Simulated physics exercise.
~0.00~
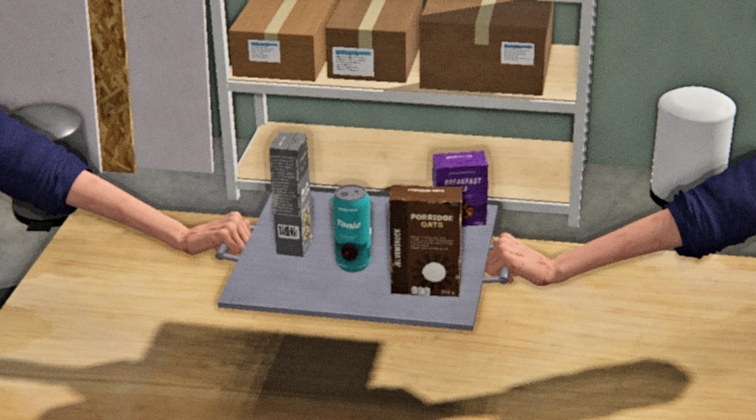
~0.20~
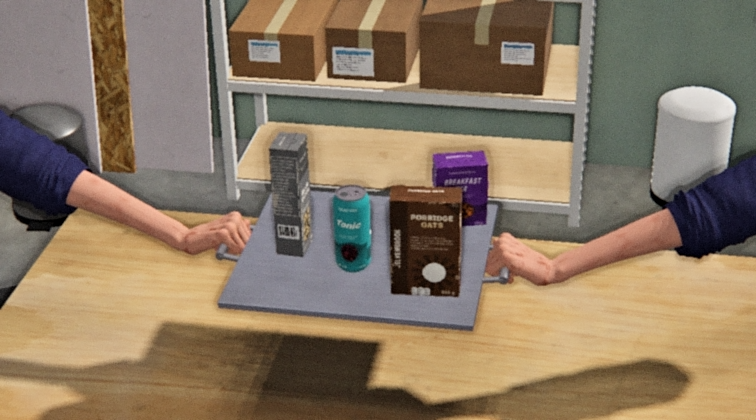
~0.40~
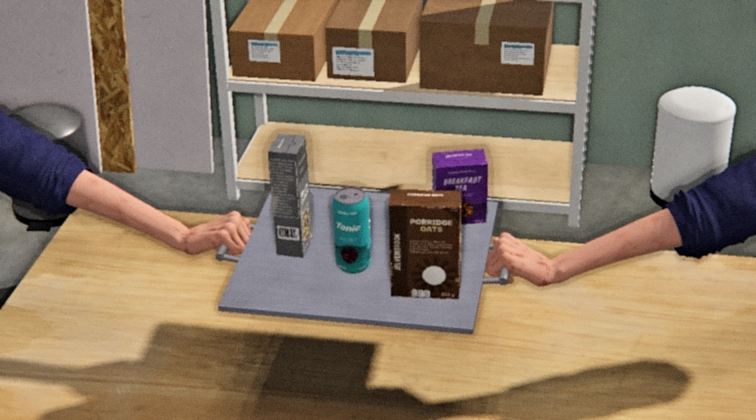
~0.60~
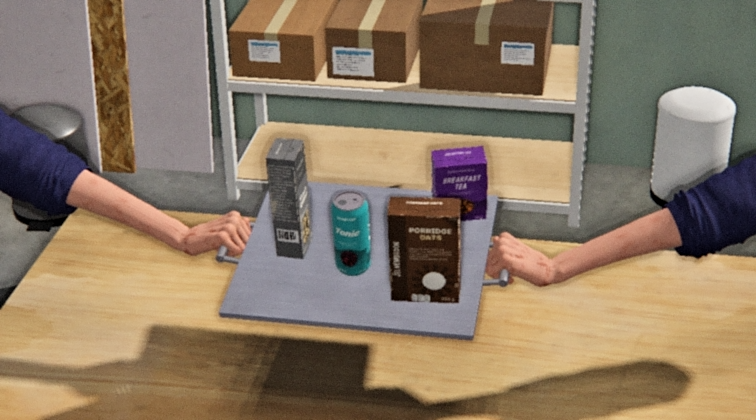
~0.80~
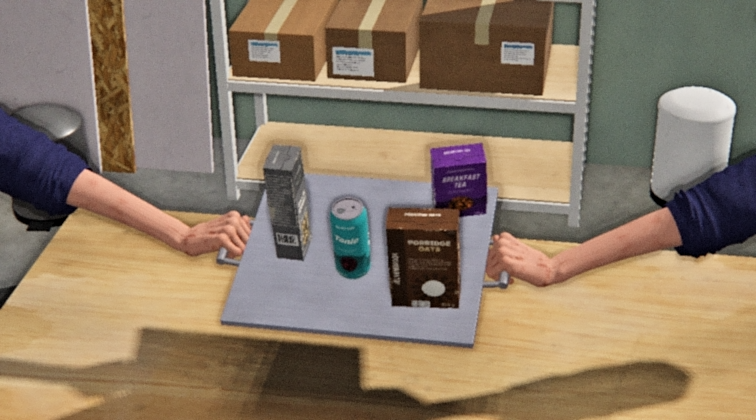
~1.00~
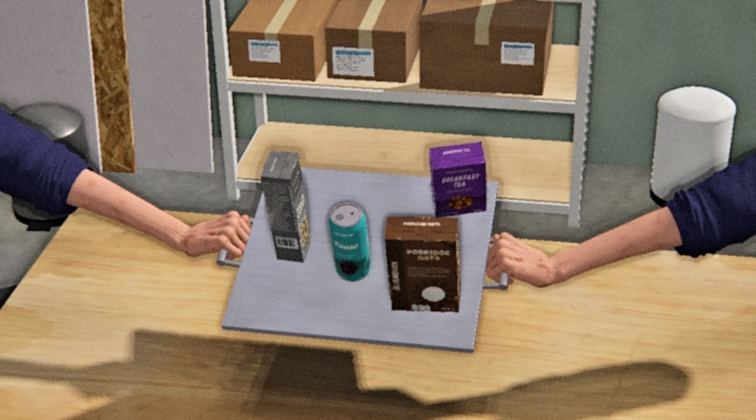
The clip opens on two hands holding a level grey tray by its handles, carrying a grey carton, a turquoise can, a brown packet and a purple packet. The hands then tilt the tray steadily, its near edge dipping, while the four items keep their places on it.
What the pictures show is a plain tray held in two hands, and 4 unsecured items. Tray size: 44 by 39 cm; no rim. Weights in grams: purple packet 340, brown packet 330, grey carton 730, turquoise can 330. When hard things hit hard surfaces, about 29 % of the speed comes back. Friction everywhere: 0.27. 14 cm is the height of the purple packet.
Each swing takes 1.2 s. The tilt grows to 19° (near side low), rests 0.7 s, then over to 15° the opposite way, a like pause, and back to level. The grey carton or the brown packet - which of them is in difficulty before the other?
The latter one.
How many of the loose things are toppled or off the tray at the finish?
It comes to 4.
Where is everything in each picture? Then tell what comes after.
In the first picture, tray level; grey carton (292, 195); brown packet (426, 242).
In the second picture, tray level; purple packet (460, 189); turquoise can (352, 229).
In the third picture, tray tilted 2°, near edge down; purple packet (460, 188); turquoise can (352, 231).
In the fourth picture, tray tilted 7°, near edge down; purple packet (459, 185); turquoise can (351, 235).
In the fifth picture, tray tilted 12°, near edge down; purple packet (459, 182); turquoise can (351, 240).
In the sixth picture, tray tilted 17°, near edge down; grey carton (287, 208); brown packet (424, 266).
Around 1.70 s, tray tilted 19°, near edge down; brown packet now off the tray; grey carton shifted 19 cm near (266, 291); turquoise can shifted 15 cm.
Around 2.20 s, tray tilted 17°, near edge down; purple packet, grey carton and turquoise can now off the tray.
Around 2.70 s, tray tilted 3°, far edge down.
Around 4.10 s, tray tilted 14°, far edge down.
Finally (5.5 s), off the tray, purple packet, brown packet, grey carton and turquoise can. Grey carton went at 1.72 s; brown packet went at 1.54 s.
